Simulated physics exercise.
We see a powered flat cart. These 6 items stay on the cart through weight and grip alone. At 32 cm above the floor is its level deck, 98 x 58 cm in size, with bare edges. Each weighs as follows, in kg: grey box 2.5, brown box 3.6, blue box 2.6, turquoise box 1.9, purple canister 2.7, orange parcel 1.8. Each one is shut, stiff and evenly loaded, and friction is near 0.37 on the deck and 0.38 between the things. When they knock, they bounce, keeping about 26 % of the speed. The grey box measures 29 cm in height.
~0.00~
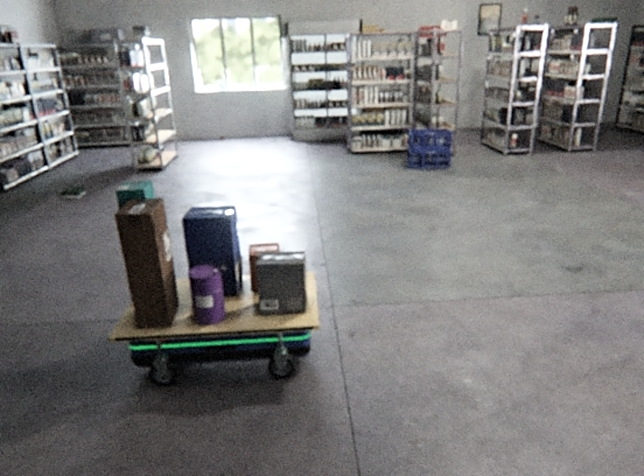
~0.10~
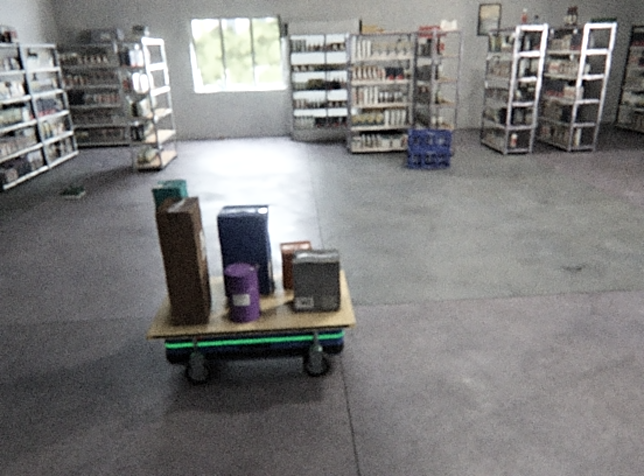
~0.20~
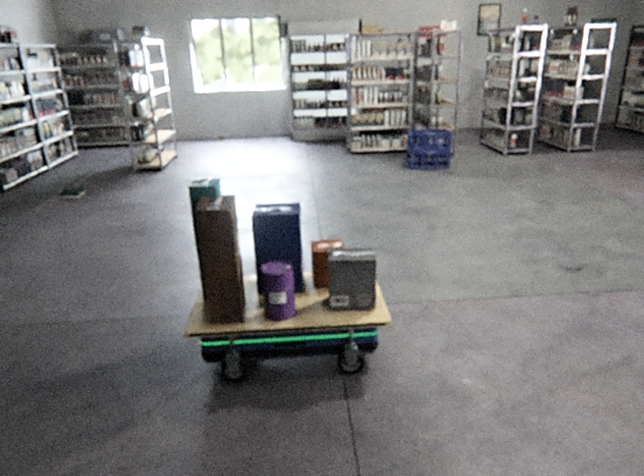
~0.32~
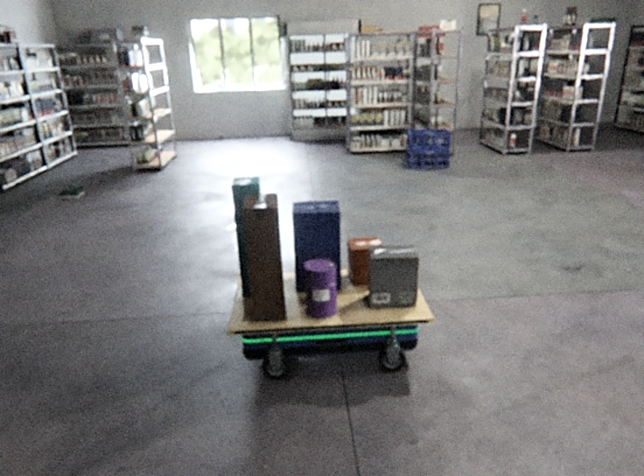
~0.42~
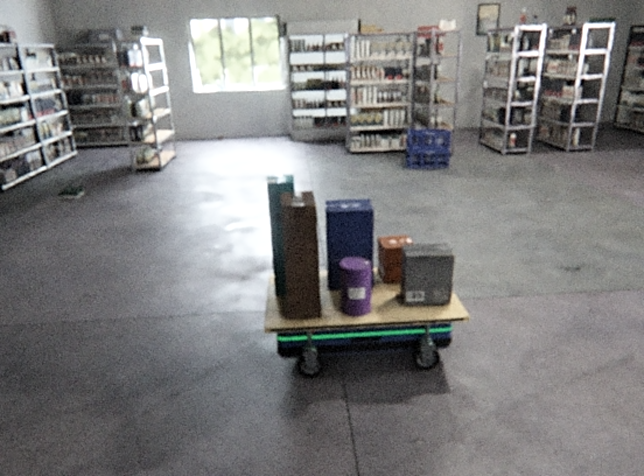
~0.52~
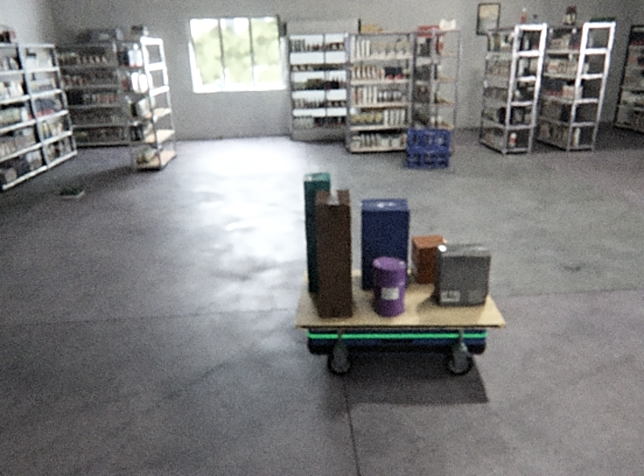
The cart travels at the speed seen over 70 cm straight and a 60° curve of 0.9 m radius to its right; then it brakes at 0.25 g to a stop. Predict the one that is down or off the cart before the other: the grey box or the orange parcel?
Before the other: The second.
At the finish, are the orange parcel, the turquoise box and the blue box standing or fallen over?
In the last frame the orange parcel does not stay up, the turquoise box does not stay up and the blue box does not stay up.
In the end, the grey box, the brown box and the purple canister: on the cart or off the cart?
Grey box: Goes out of bounds; brown box: Stays in bounds; purple canister: Stays in bounds.
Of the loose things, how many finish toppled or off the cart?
The tally is 4.
After 0.92 s, 166 cm covered, turned 51°; grey box, blue box and orange parcel now off the cart; turquoise box leaning 15°; purple canister slid 10 cm.
After 1.32 s, 230 cm covered, turned 60°; turquoise box now off the cart; purple canister slid 10 cm.
At rest (2.3 s), off the cart, grey box, blue box, turquoise box and orange parcel; the other 2 in place, give or take 10 cm. Grey box went at 0.90 s; orange parcel went at 0.66 s.
